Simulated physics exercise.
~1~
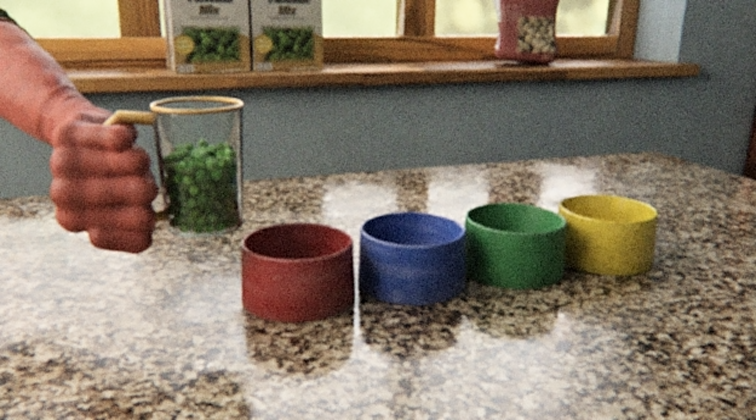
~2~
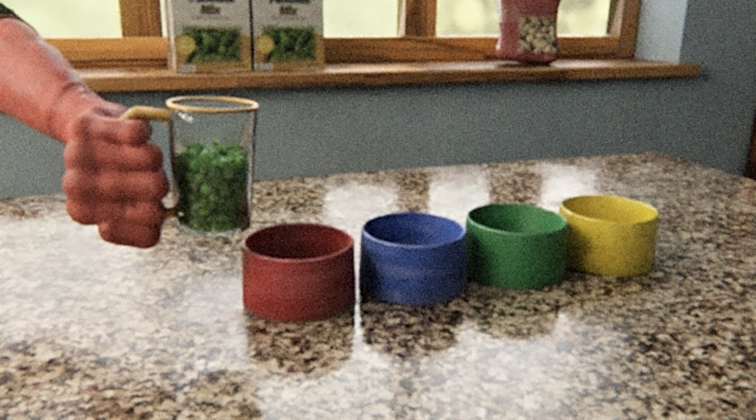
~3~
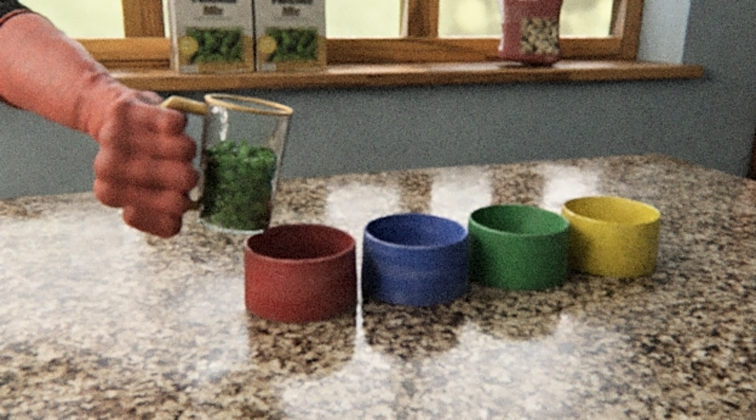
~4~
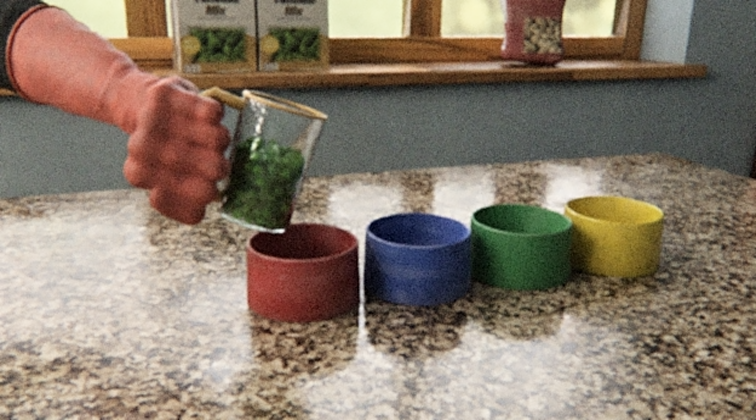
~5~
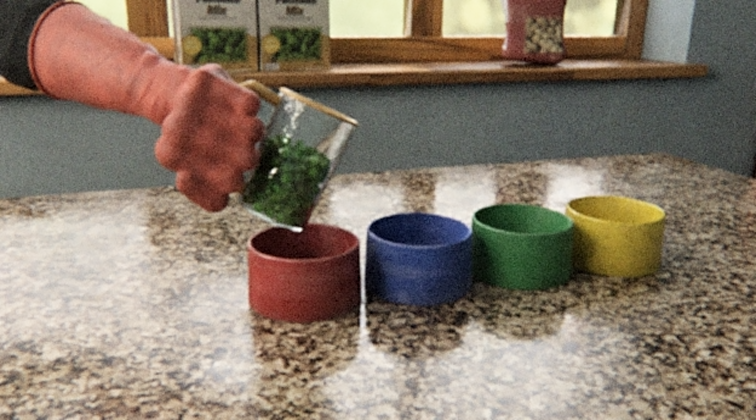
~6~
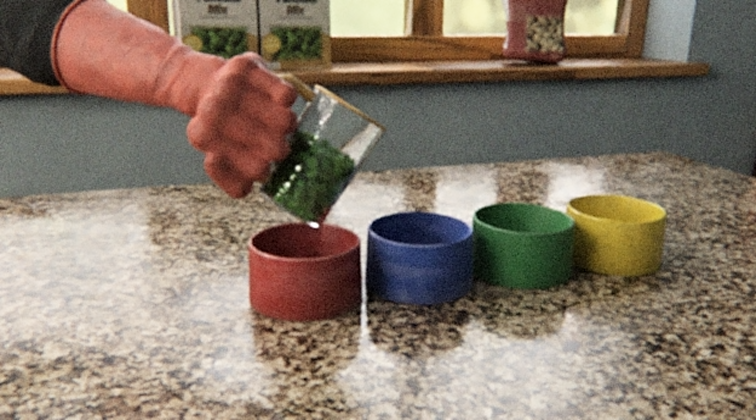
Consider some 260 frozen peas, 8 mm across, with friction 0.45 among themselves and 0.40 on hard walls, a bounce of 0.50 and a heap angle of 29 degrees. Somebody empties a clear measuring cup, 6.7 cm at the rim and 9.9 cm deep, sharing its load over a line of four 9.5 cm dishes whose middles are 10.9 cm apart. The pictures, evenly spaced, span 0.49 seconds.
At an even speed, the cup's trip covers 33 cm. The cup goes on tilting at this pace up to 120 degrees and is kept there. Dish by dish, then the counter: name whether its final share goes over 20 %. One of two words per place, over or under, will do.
Red: It will get a share not bigger than a fifth; blue: It will get a share not bigger than a fifth; green: It will get a share not bigger than a fifth; yellow: It will get a share bigger than a fifth; counter: It will get a share not bigger than a fifth.
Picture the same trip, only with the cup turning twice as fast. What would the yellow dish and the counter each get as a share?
In the yellow dish 0; on the counter 20.
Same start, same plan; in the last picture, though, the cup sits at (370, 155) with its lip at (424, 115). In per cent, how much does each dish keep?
Red 0; blue 0; green 0; yellow 100.
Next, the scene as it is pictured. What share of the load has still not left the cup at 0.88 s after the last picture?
Roughly 100 per cent, I'd say.
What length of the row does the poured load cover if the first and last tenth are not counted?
Some 6 centimetres.
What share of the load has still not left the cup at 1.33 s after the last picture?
Some 0 per cent of the load.
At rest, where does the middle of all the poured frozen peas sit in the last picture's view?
In the last view, approximately (613, 241).
Then, 0.53 s after the last picture, tilt 75 degrees; cup holds 100 %.
Then, 0.88 s after the last picture, tilt 102 degrees; cup holds 100 %.
Then, 1.33 s after the last picture, tilt 120 degrees; cup holds 0 %, yellow 95 %.
In the end, red 0 %, blue 0 %, green 0 %, yellow 95 %, counter 5 %.
